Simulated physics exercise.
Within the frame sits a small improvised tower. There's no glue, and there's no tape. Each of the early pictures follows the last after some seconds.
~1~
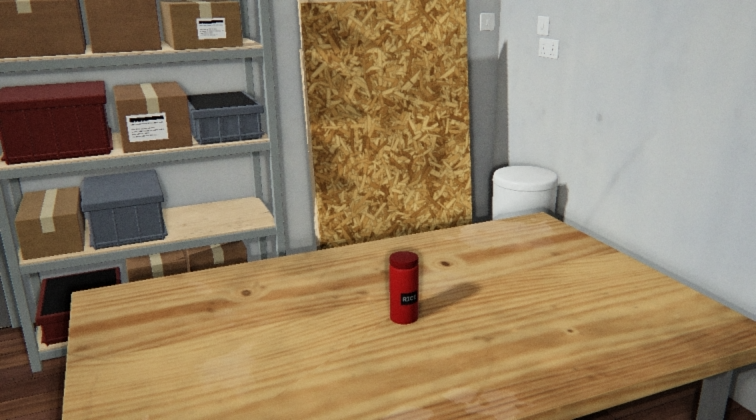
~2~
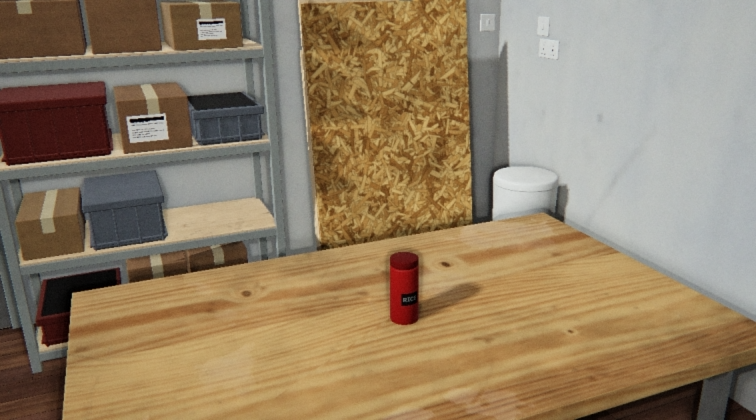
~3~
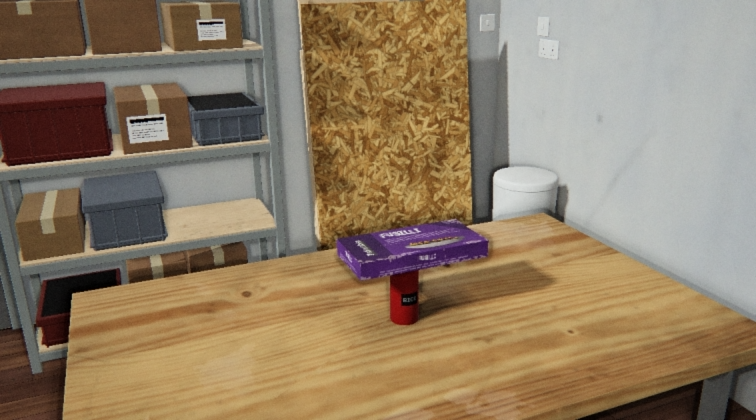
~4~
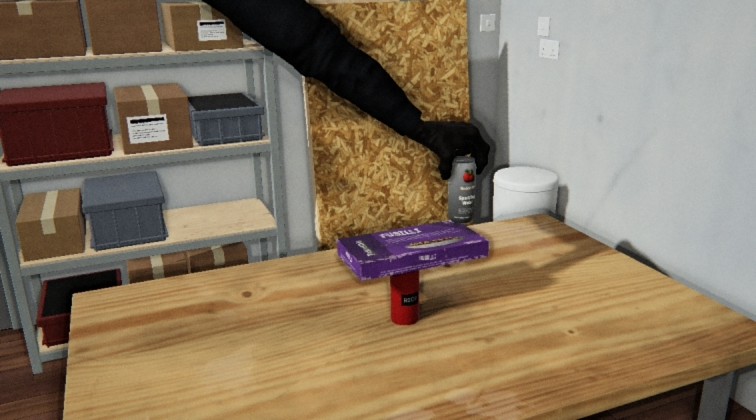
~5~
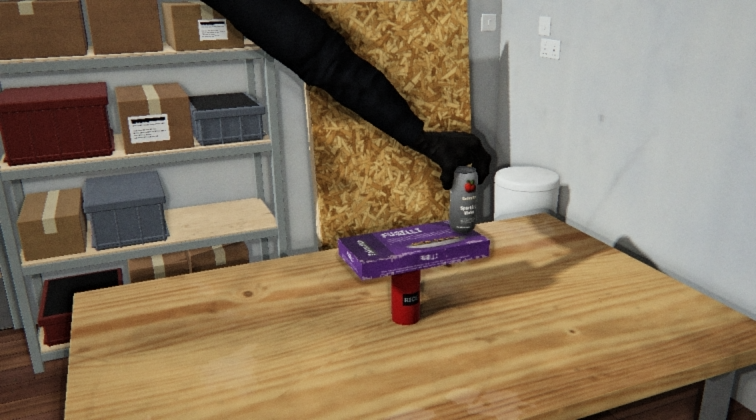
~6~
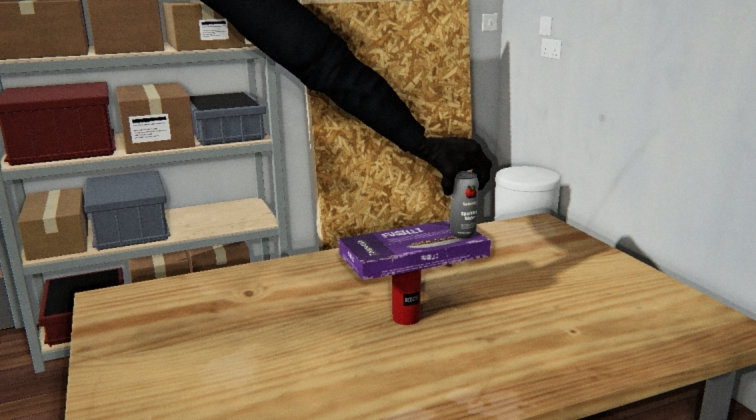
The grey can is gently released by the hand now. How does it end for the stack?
In the end the stack comes down.
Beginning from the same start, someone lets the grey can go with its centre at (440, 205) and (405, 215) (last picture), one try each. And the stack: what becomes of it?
Well, the first time it goes over, and the second time it stays put.
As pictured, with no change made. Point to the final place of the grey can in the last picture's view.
In the final view it sits at roughly (509, 296).
Then, 0.40 s later than the last frame, grey can now fallen; purple packet tilted by 58°.
Then, 0.70 s later than the last frame, purple packet on its side.
When it is over, fallen, purple packet and grey can; red jar as before. End places, in pixels of the last picture, grey can near (509, 297). The stack loses its balance.
